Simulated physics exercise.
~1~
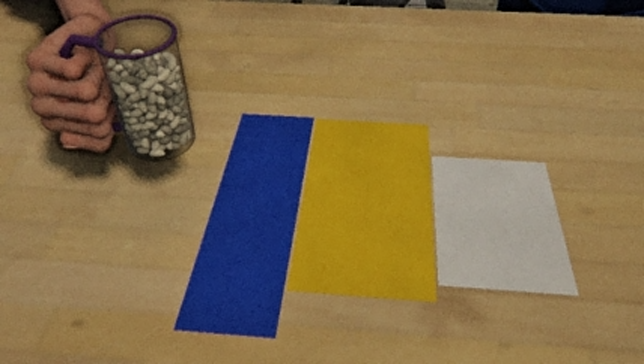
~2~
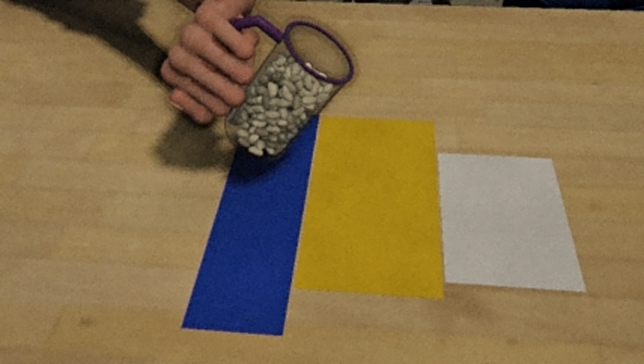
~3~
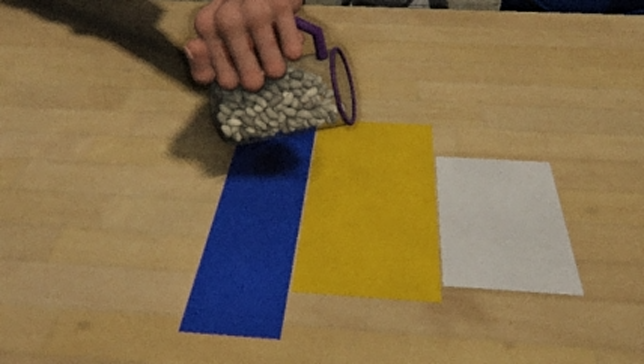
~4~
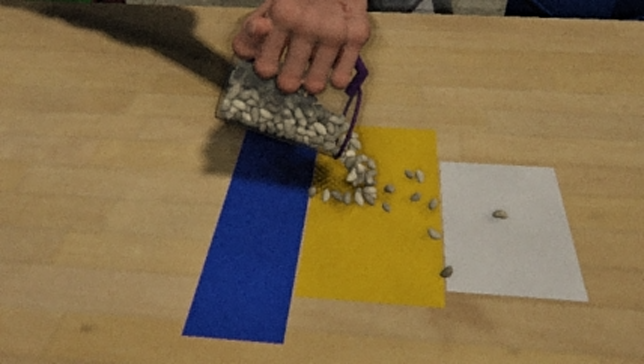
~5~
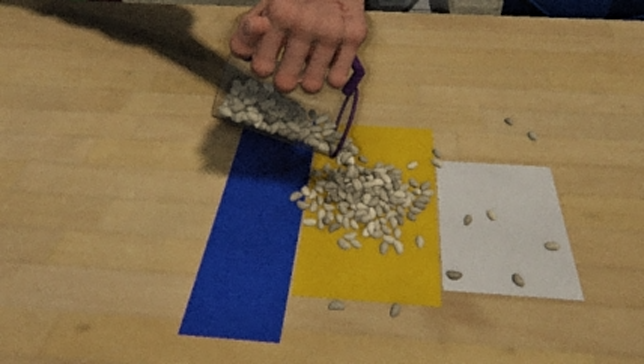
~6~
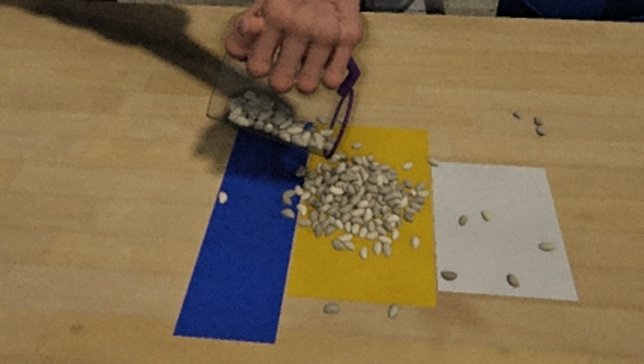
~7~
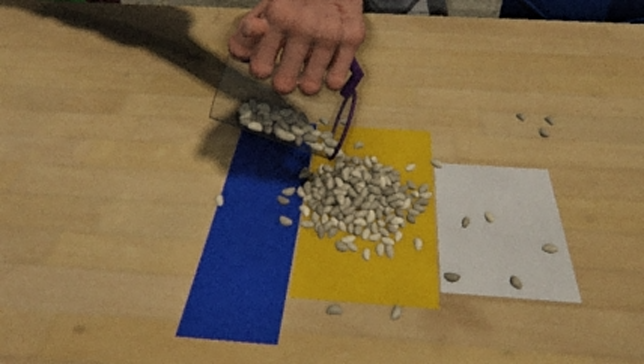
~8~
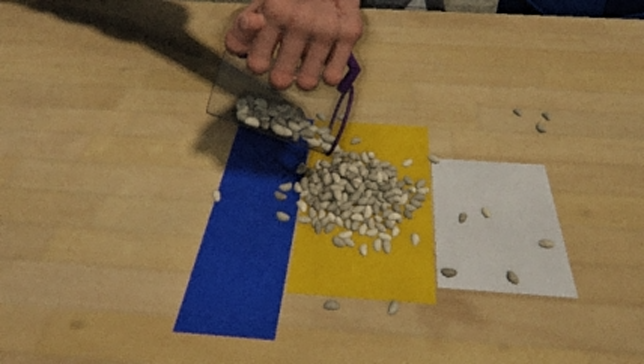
White beans pouring from a clear cup tipped by a hand, piling mostly on the yellow mat, a few scattered around it.
